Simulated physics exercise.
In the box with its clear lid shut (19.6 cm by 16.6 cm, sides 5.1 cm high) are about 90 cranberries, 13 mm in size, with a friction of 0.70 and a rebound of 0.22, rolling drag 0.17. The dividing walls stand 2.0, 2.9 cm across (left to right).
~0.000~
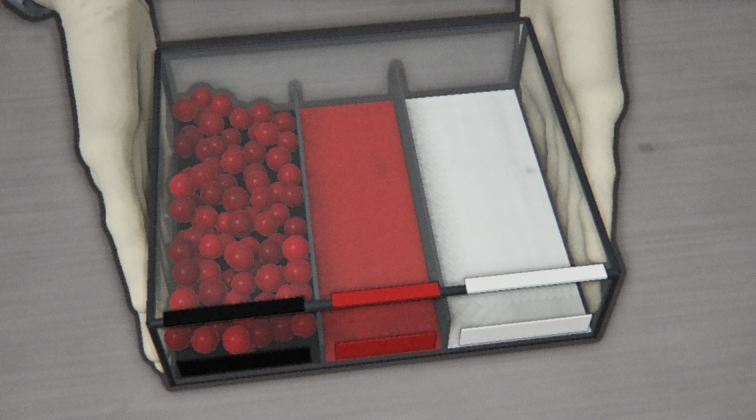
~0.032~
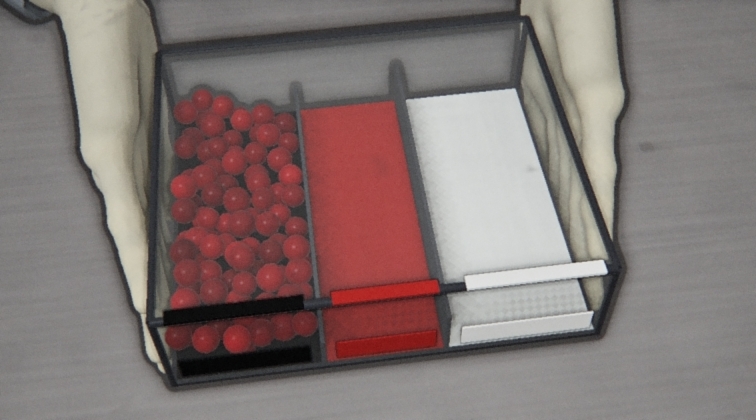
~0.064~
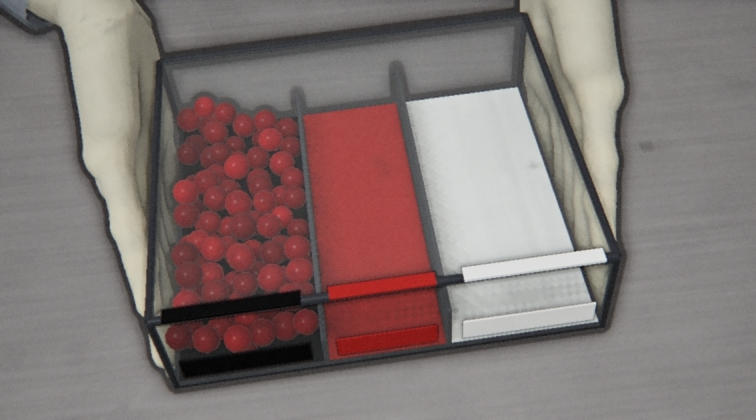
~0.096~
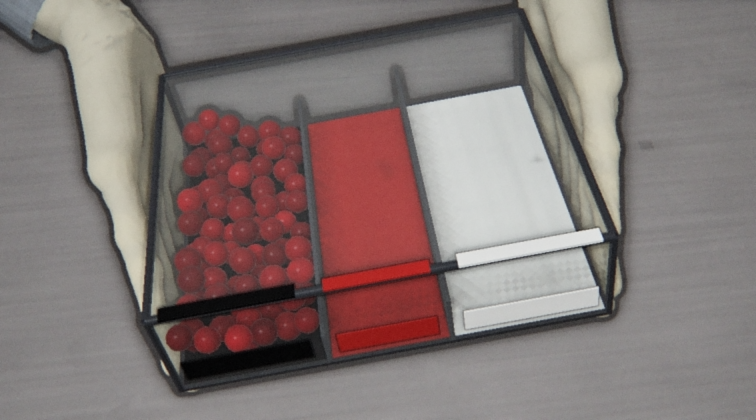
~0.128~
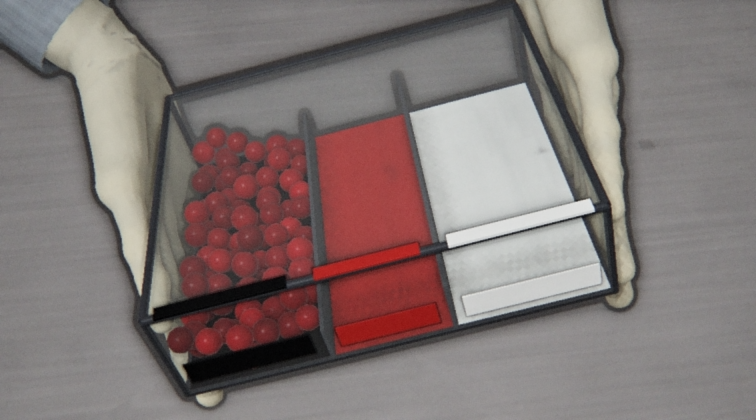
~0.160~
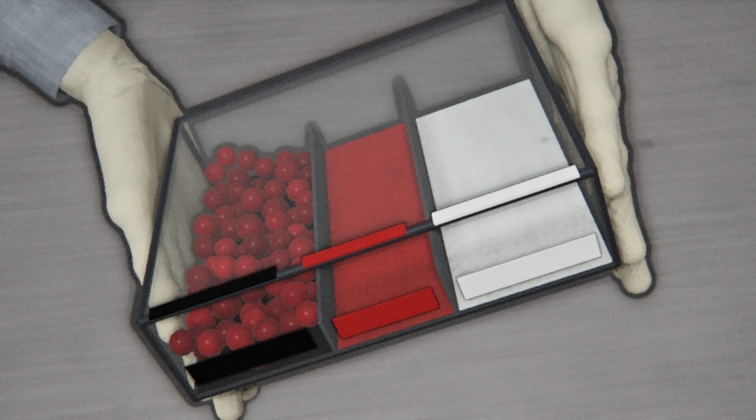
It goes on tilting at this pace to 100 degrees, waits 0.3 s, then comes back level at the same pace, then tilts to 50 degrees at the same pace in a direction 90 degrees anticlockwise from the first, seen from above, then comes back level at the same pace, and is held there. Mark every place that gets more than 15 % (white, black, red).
White: Below, black: Above, red: Below.
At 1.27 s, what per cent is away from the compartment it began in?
Some 0 per cent.
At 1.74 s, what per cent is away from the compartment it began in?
Some 0 per cent.
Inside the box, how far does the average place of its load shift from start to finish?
Roughly 1.0 cm.
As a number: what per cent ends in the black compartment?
About 100 per cent.
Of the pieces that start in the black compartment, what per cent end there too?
Some 100 per cent.
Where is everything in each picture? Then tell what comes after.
The first picture shows box at (388, 305); tilt 0 degrees; black 100 %.
The second picture shows box at (388, 302); tilt 1 degrees.
The third picture shows box at (386, 296); tilt 4 degrees; low side back left.
The fourth picture shows box at (381, 287); tilt 9 degrees; low side back left.
The fifth picture shows box at (373, 274); tilt 16 degrees; low side back left.
The sixth picture shows box at (363, 259); tilt 24 degrees; low side back left; black 100 %. It turns about 240 degrees a second.
After 0.77 s, tilt 100 degrees; black 100 %; middle of all pieces near (361, 316).
After 1.27 s, tilt 11 degrees; black 100 %; middle of all pieces near (217, 170).
After 1.74 s, tilt 49 degrees; black 100 %; middle of all pieces near (243, 192).
After 2.18 s, tilt 0 degrees; black 100 %; middle of all pieces near (216, 208).
At rest (2.6 s), white 0 %, black 100 %, red 0 %.
